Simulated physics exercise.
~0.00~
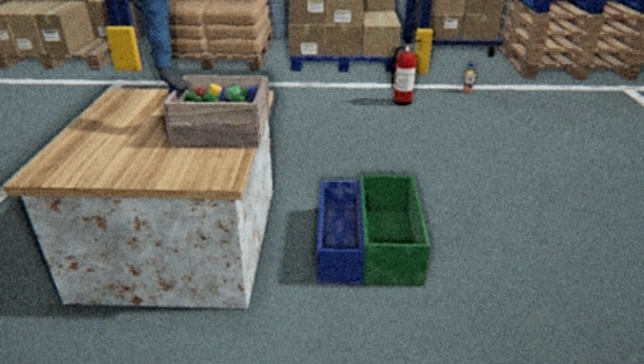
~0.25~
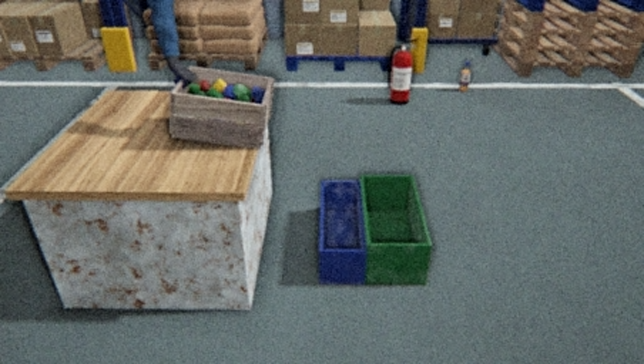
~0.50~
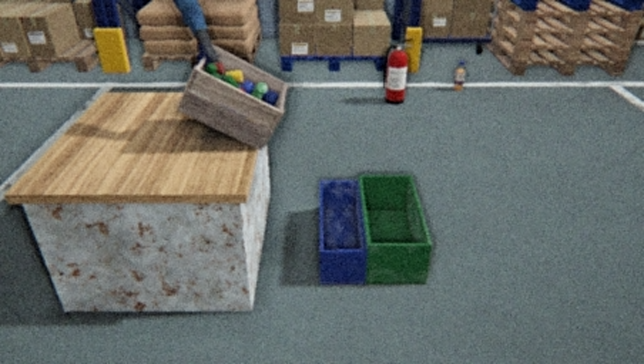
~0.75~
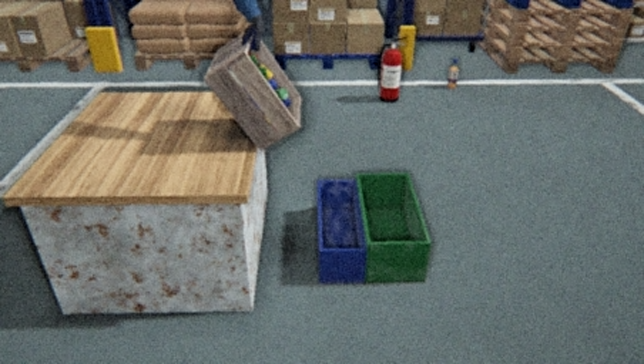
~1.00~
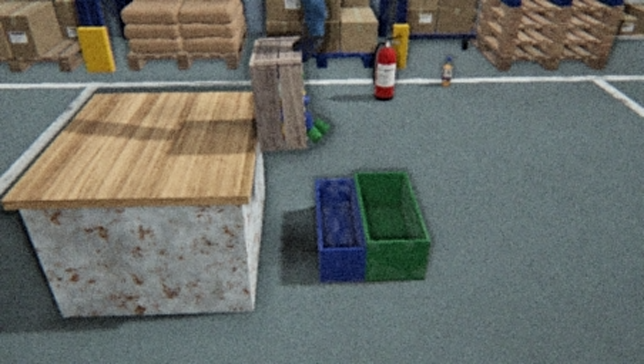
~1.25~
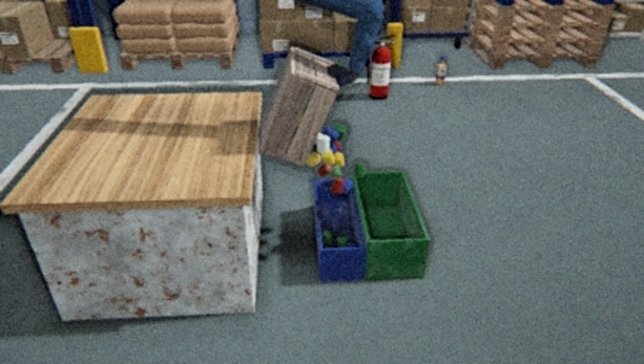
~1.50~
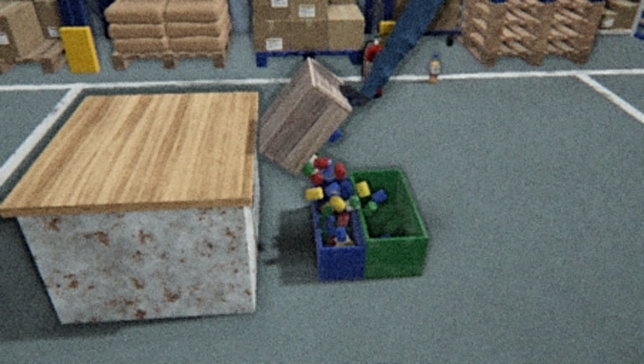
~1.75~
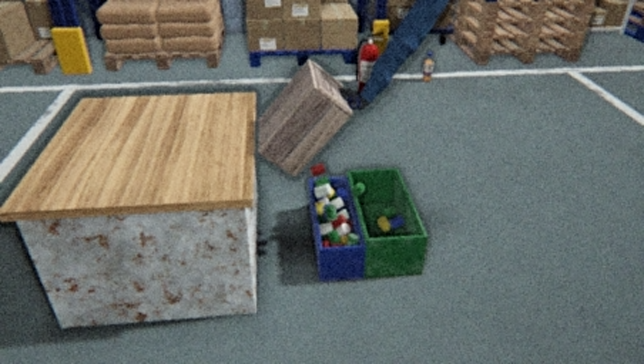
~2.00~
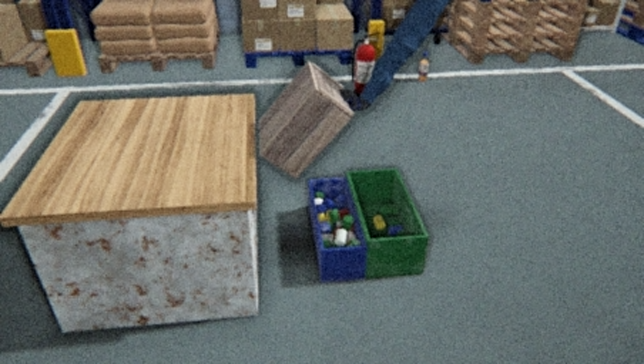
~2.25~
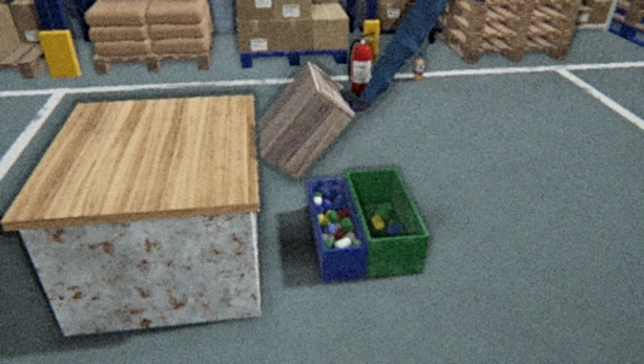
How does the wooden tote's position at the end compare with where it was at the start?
At the start the wooden tote sat upright on the far right corner of the bench. By the end it was farther right and slightly lower, tipped past the bench's edge with its open side facing down toward the containers.
A blue arm tipped a wooden tote over the right edge of a bench, spilling small colourful pieces toward two containers on the floor; most settled in the blue trough, a few in the green box, and the tote stayed tilted.
